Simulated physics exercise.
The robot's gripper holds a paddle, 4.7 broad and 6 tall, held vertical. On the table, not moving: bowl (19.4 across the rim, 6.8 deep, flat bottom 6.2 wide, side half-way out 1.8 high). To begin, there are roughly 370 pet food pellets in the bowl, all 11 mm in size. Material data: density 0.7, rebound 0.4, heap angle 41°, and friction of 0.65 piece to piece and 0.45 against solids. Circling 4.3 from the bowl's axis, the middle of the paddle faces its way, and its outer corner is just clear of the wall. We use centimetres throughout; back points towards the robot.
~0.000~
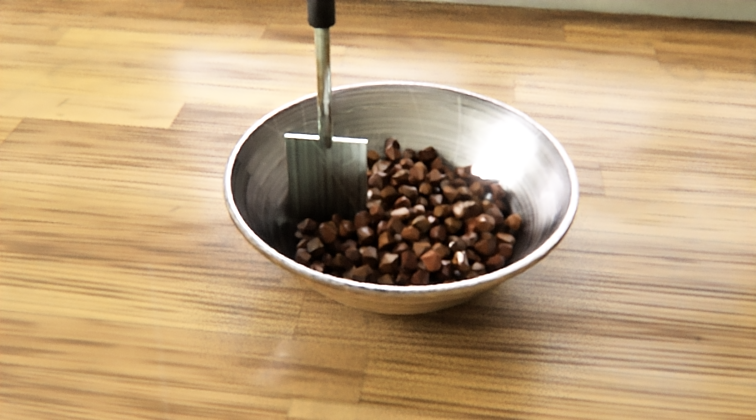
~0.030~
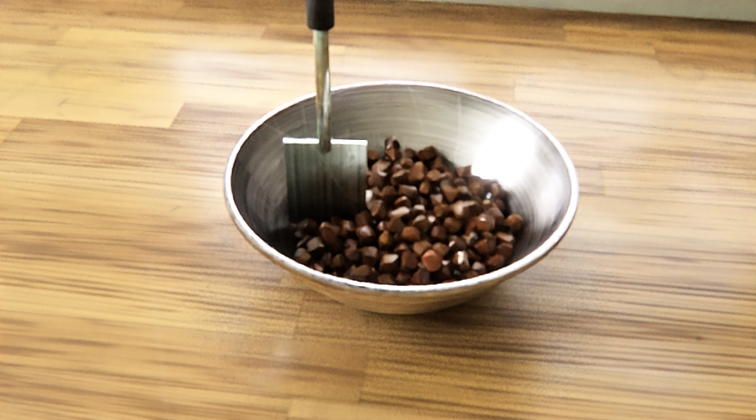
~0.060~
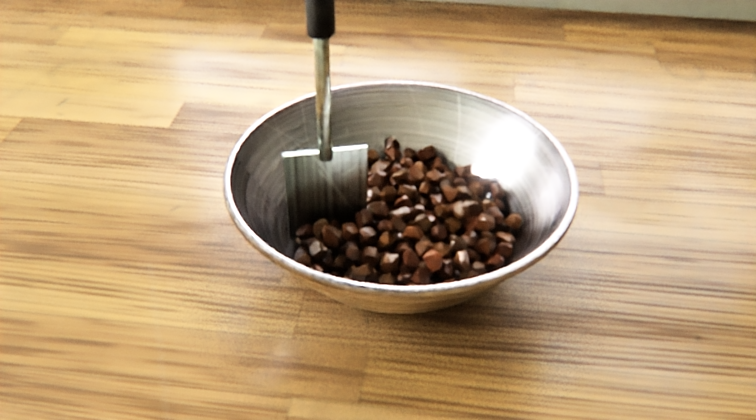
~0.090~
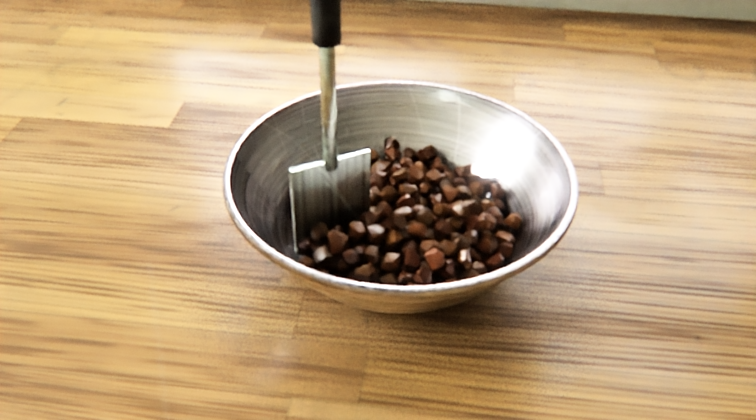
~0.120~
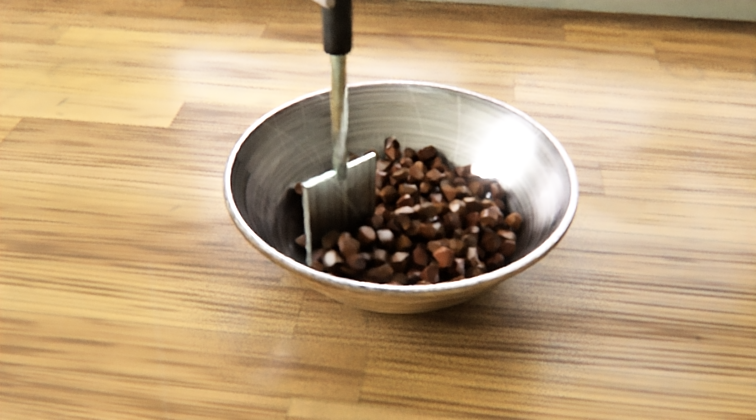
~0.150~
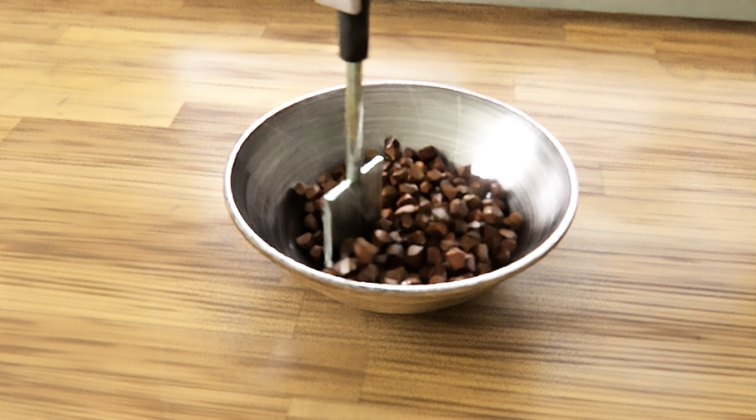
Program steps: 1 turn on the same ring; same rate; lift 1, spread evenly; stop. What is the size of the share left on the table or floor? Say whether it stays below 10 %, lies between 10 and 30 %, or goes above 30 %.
It stays below 10 %.
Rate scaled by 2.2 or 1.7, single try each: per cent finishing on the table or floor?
It would be some 25 and 15 percent respectively.
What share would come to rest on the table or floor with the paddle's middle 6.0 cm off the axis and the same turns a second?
Close to 0 in a hundred then.
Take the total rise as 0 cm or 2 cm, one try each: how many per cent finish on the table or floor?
First try about 5 per cent, second about 0 per cent.
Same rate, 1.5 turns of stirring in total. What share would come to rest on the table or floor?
That would give some 5 percent.
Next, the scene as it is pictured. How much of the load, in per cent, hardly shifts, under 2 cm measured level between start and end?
That comes to some 35 per cent.
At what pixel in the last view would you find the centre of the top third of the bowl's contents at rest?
It is centred near (327, 214).
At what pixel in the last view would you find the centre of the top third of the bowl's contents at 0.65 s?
(354, 140).
After 0.40 s, 177° round, highest piece 8 above the table; 366 in the bowl, 1 on the table or floor, 3 in flight or on the tool.
After 0.65 s, 293° round, highest piece 9 above the table; 354 in the bowl, 10 on the table or floor, 6 in flight or on the tool.
After 0.97 s, 0° round, highest piece 7 above the table; 351 in the bowl, 19 on the table or floor.
After 1.67 s, 0° round, highest piece 7 above the table; 351 in the bowl, 19 on the table or floor.
In the end, 351 in the bowl, 19 on the table or floor. That is 5 % on the table or floor.
